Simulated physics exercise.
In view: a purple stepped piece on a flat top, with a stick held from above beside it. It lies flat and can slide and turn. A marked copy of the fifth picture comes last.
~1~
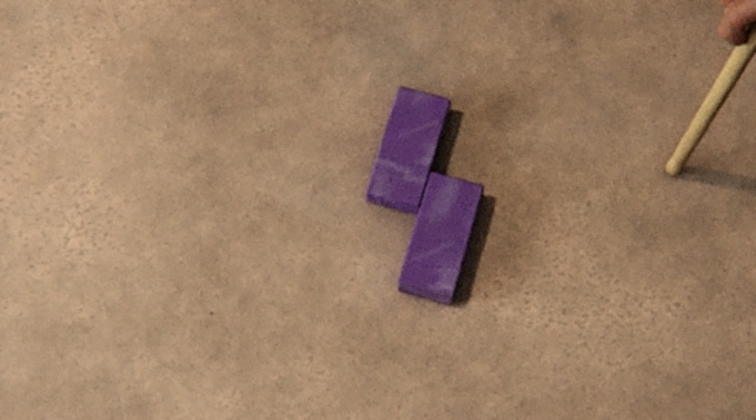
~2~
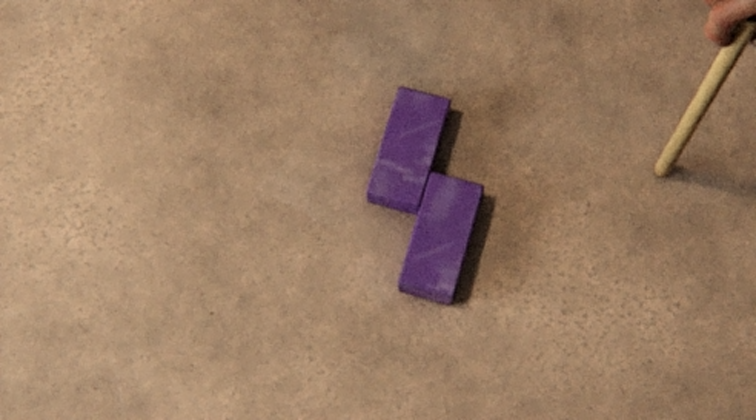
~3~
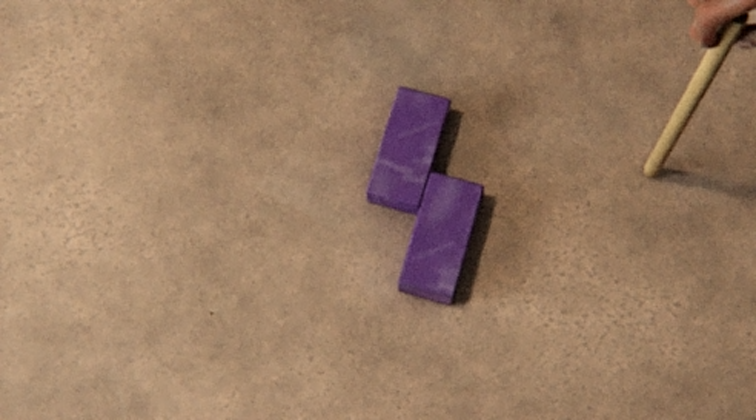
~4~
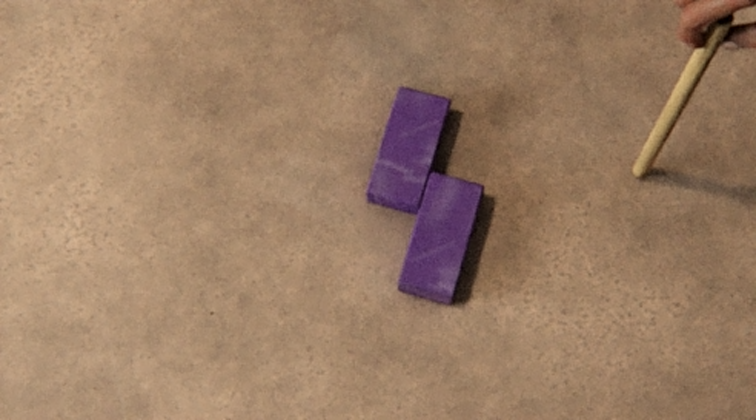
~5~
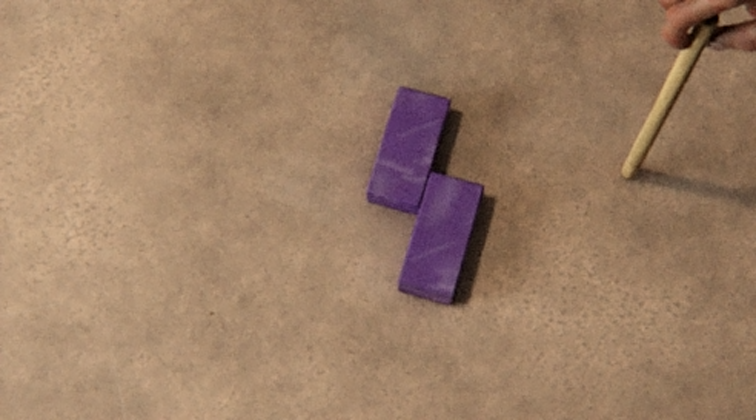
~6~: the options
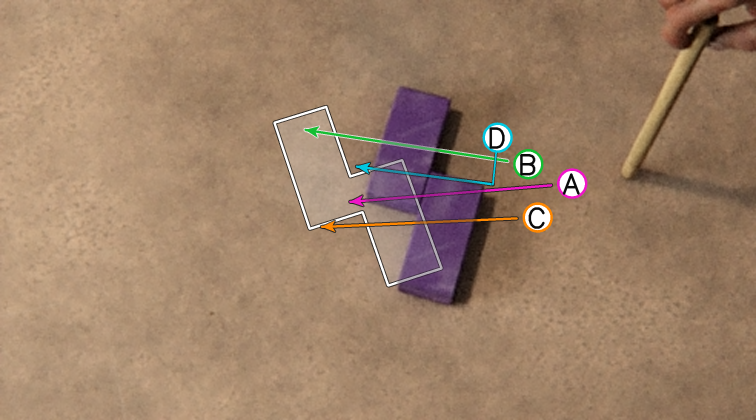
At first, a purple stepped piece lies flat on a mottled brown surface, with a hand at the upper right holding a pale wooden stick from above. The hand then moves the stick a short way left in small, steady shifts, while the purple piece stays still and untouched.
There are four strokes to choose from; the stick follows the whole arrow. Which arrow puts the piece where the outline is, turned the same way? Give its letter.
Stroke D.
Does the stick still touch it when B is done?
Yes.
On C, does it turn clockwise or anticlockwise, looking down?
On that stroke, clockwise.
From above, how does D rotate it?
On that stroke, anticlockwise.
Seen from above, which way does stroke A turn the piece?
It turns anticlockwise.
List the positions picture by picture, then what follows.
In the first frame, purple stepped piece (409, 145).
In the second frame, purple stepped piece (409, 145).
In the third frame, purple stepped piece (409, 145).
In the fourth frame, purple stepped piece (409, 145).
In the fifth frame, purple stepped piece (409, 145).
On the copy, A from (551, 185) to (350, 202); B from (508, 161) to (306, 130); C from (517, 218) to (322, 227); D from (493, 184) to (357, 167).
On D. First, foot of the stick (442, 178), piece (409, 147).
Then, foot of the stick (392, 171), piece (356, 153).
Finally, foot of the stick (357, 167), piece (319, 156); it fills the outline.
By contrast, A leaves the piece out of the outline, at (313, 181); B leaves the piece out of the outline, at (304, 171); C leaves the piece out of the outline, at (358, 116).
